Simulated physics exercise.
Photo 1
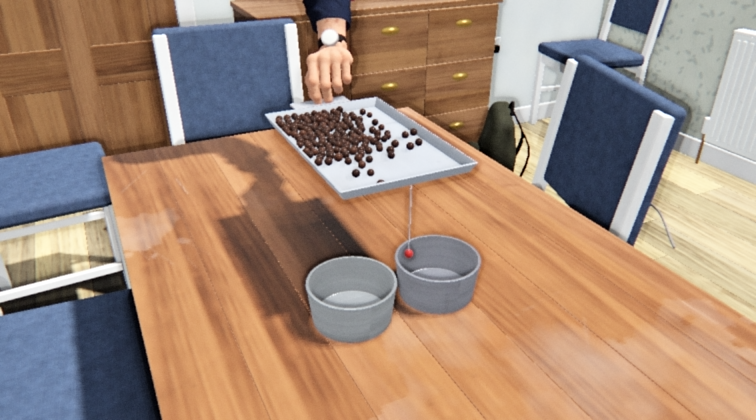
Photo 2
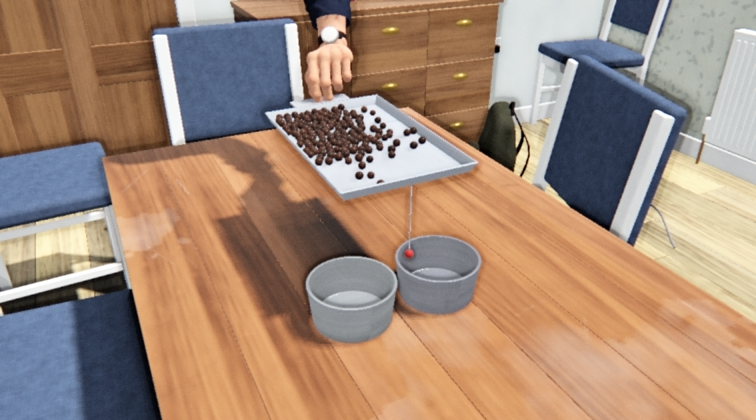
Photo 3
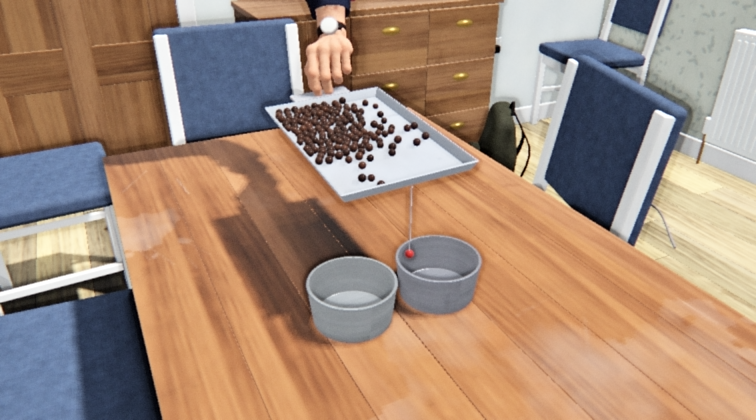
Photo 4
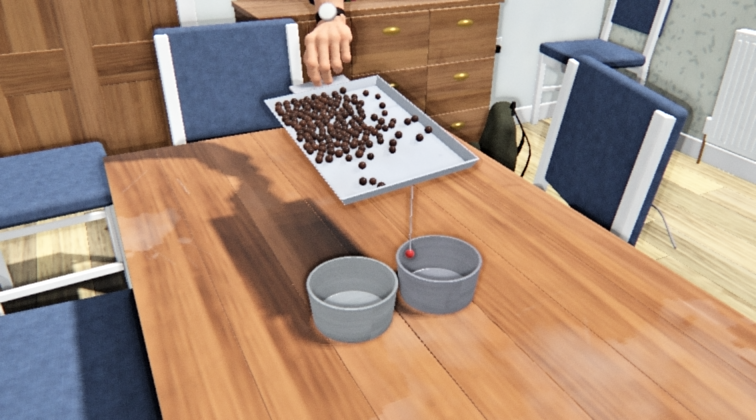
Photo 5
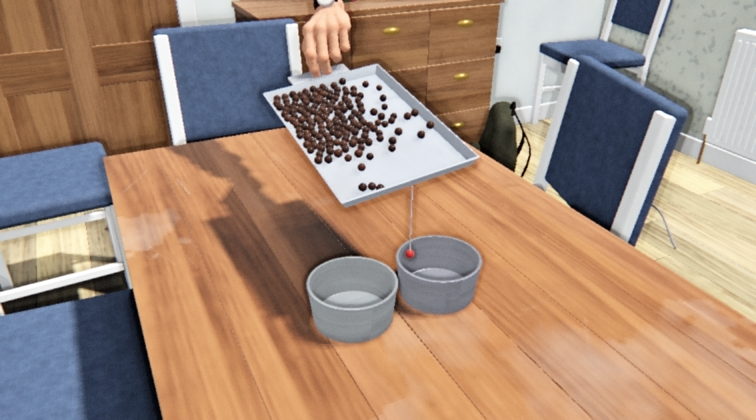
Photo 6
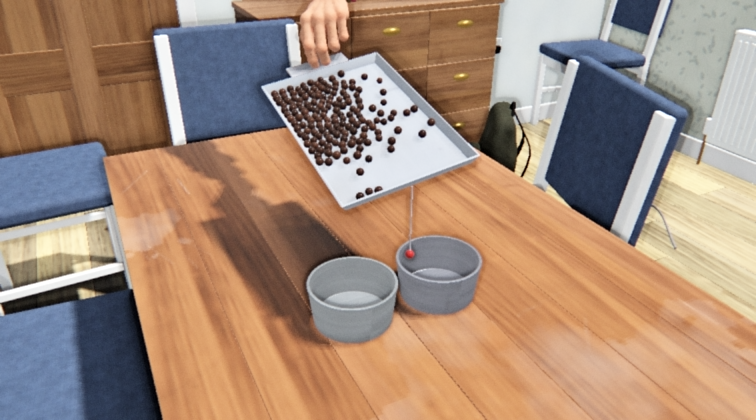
A hand with a wristwatch lifts the far end of a grey tray of chocolate balls, seen from above one end of a wooden dining table in a room with blue chairs. Two grey dishes stand side by side below, with a red bead hanging on a thread from the near edge. The tray tilts steadily steeper, its left corner lowest, and some balls shift slightly, while the camera stays still.
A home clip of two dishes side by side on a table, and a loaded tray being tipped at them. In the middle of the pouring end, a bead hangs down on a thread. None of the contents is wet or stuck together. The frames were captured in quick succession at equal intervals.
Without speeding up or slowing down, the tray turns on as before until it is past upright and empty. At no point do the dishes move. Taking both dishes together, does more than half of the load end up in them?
Yes. The load will mostly be caught.
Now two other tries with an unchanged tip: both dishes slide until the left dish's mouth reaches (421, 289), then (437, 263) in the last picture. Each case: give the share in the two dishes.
You'd end up with around 10 per cent and then around 0 per cent.
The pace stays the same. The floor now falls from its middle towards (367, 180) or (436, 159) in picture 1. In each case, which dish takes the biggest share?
The left-side dish first and The right-side dish second.
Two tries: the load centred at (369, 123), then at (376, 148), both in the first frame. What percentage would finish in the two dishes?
Estimate: 50 % first, 80 % second.
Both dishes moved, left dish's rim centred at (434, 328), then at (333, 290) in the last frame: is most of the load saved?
For the two tries in order: Not as much as half, exceeding half.
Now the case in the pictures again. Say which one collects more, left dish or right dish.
The one to the left.
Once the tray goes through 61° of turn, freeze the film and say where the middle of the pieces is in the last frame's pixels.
The load is centred about (352, 271).
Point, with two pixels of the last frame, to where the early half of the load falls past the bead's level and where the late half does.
The leading part at (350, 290), the rest of it at (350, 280).
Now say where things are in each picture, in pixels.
The first picture shows corners of the pouring end at (344, 189) and (470, 162), level; middle of the load at (330, 136), chocolate balls; left dish at (371, 321); right dish at (459, 293); bead on its thread at (409, 254).
The second picture shows corners of the pouring end at (344, 189) and (471, 161), level; middle of the load at (330, 135).
The third picture shows corners of the pouring end at (344, 192) and (471, 160), tipped barely, lowest at the left corner; middle of the load at (330, 132), a stray few on the move.
The fourth picture shows corners of the pouring end at (345, 195) and (472, 157), tipped a little, lowest at the left corner; middle of the load at (330, 126), a small part on the move.
The fifth picture shows corners of the pouring end at (345, 198) and (472, 156), tipped a little, lowest at the left corner; middle of the load at (329, 122), a small part on the move.
The sixth picture shows corners of the pouring end at (345, 201) and (472, 154), tipped clearly, lowest at the left corner; middle of the load at (334, 117), nearly all on the move; left dish at (372, 321); right dish at (460, 294).
Soon after the last picture, tray tipped steeply; about a quarter on the tray; about a third in the left dish; a small part outside both; about a quarter in the air.
A little later, tray tipped past a quarter turn; about two thirds in the left dish; about a third outside both.
Later still, tray tipped past a quarter turn; about two thirds in the left dish; about a third outside both.
By the end, tray tipped past a quarter turn; about two thirds in the left dish; none in the right dish; about a third outside both.
